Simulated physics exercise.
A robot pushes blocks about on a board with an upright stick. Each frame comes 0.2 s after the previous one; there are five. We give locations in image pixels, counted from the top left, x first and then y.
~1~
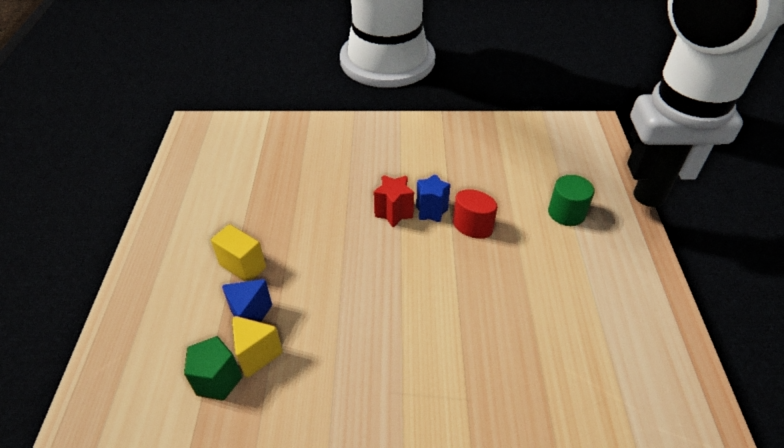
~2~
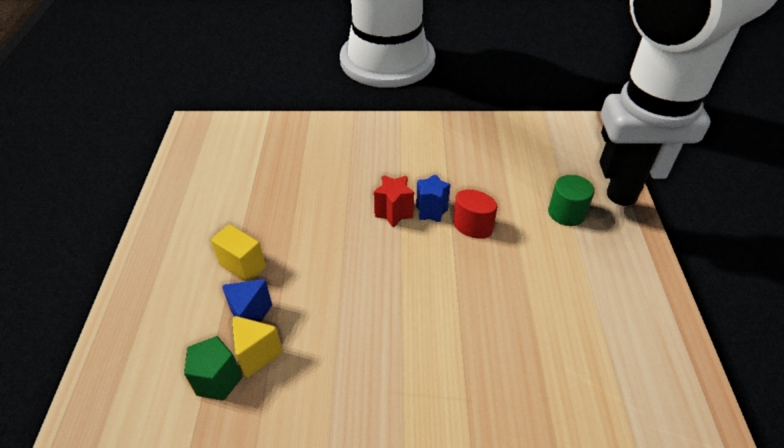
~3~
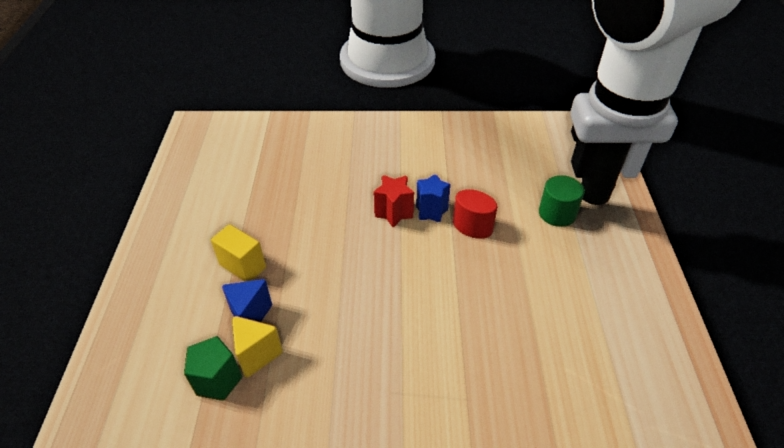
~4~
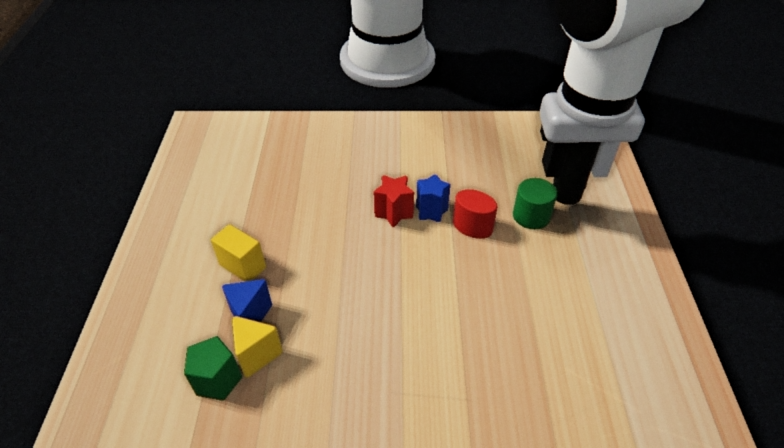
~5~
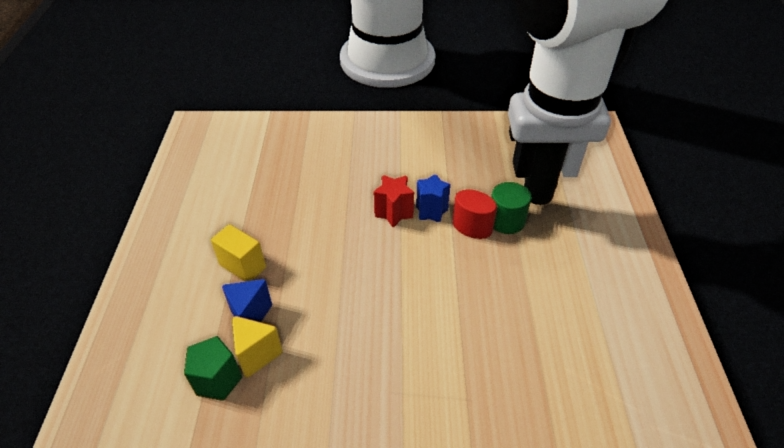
A robot arm moves left and pushes the green cylinder across the board to the red one.
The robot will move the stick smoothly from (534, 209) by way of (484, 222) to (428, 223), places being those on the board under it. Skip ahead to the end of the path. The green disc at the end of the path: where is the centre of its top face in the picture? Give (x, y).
Put as a pixel place, it's (462, 224).
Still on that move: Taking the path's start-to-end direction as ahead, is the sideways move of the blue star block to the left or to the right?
The right-hand side.
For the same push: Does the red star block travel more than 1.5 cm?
My answer is no.
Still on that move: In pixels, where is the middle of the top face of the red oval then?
The spot you're after is about (410, 221) in the image.
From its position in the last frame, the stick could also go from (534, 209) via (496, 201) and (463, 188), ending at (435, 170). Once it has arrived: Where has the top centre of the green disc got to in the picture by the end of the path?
Final place: (490, 197).
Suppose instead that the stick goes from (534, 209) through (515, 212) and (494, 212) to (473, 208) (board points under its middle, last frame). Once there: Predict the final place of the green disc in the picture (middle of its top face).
Close to (477, 207).
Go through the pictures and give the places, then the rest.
The first picture shows stick tip at (649, 197); block tops, red star block at (394, 186); blue star block at (433, 185); red oval at (477, 200); green disc at (575, 186).
The second picture shows stick at (621, 196); blocks unchanged.
The third picture shows stick at (594, 196); green disc at (565, 187).
The fourth picture shows stick at (566, 195); green disc at (538, 190).
The fifth picture shows stick at (538, 195); red star block at (394, 186); blue star block at (433, 185); red oval at (476, 200); green disc at (512, 194).
What follows on the original path. One third of the way, stick at (503, 205); red oval at (447, 211), turned 75° clockwise; green disc at (483, 211).
Two thirds of the way, stick at (466, 210); red oval at (425, 216), turned 110° clockwise; green disc at (463, 223).
At the end, stick at (429, 210); red star block at (389, 185), turned 15° anticlockwise; blue star block at (418, 178), turned 40° clockwise; red oval at (410, 221), turned 80° clockwise; green disc at (462, 224).
